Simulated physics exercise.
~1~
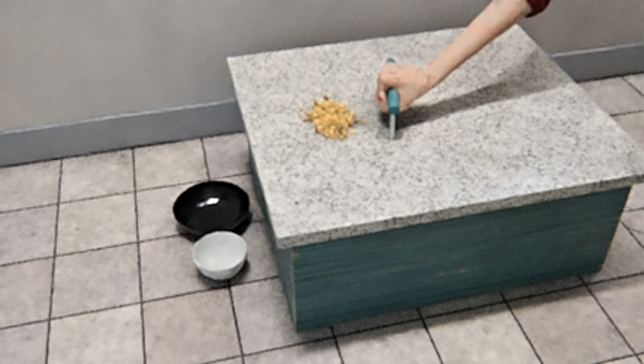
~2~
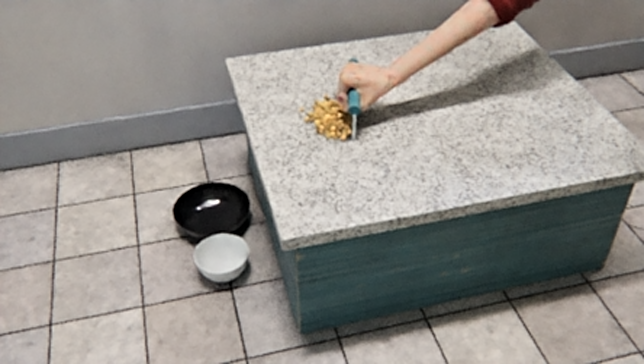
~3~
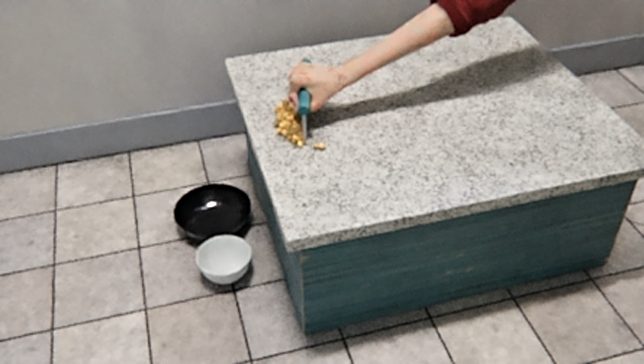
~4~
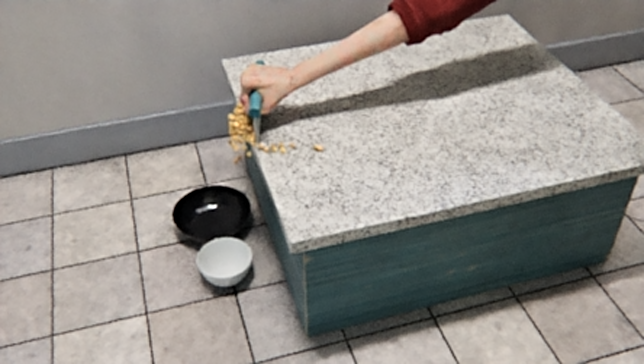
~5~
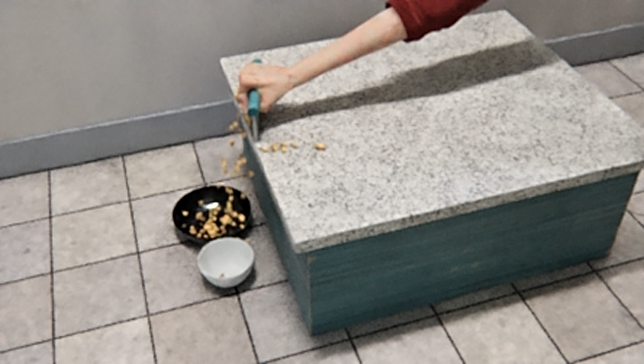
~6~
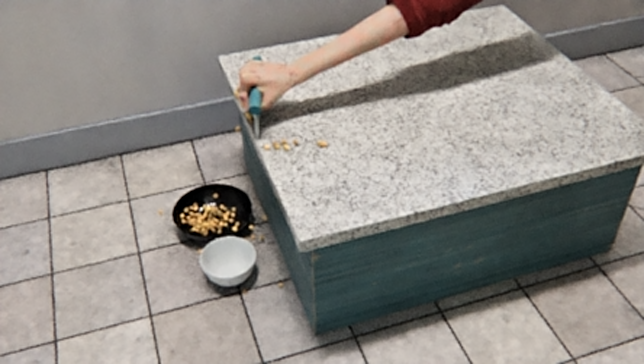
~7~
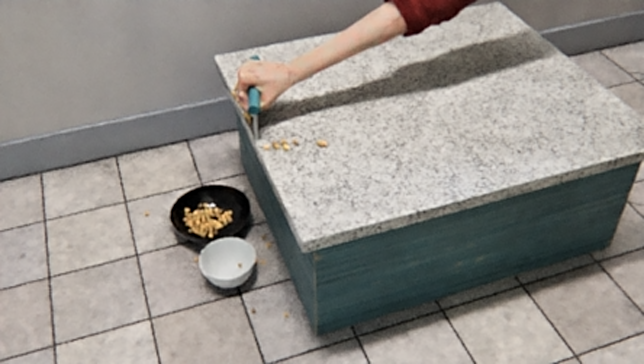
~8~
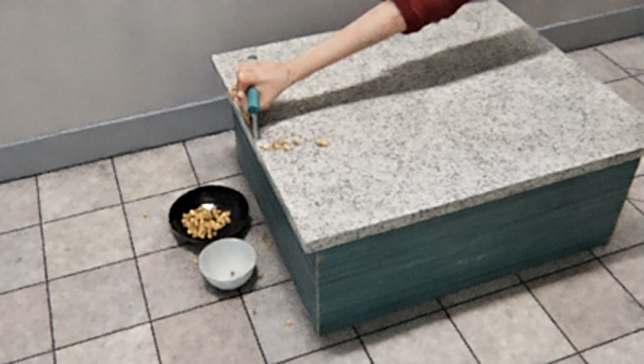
A hand holding a teal-handled scraper pushes a pile of small yellowish pieces leftward across a speckled stone top and stops at the edge; most tumble into the black bowl below, while a few remain on top and the white bowl beside it stays essentially empty.
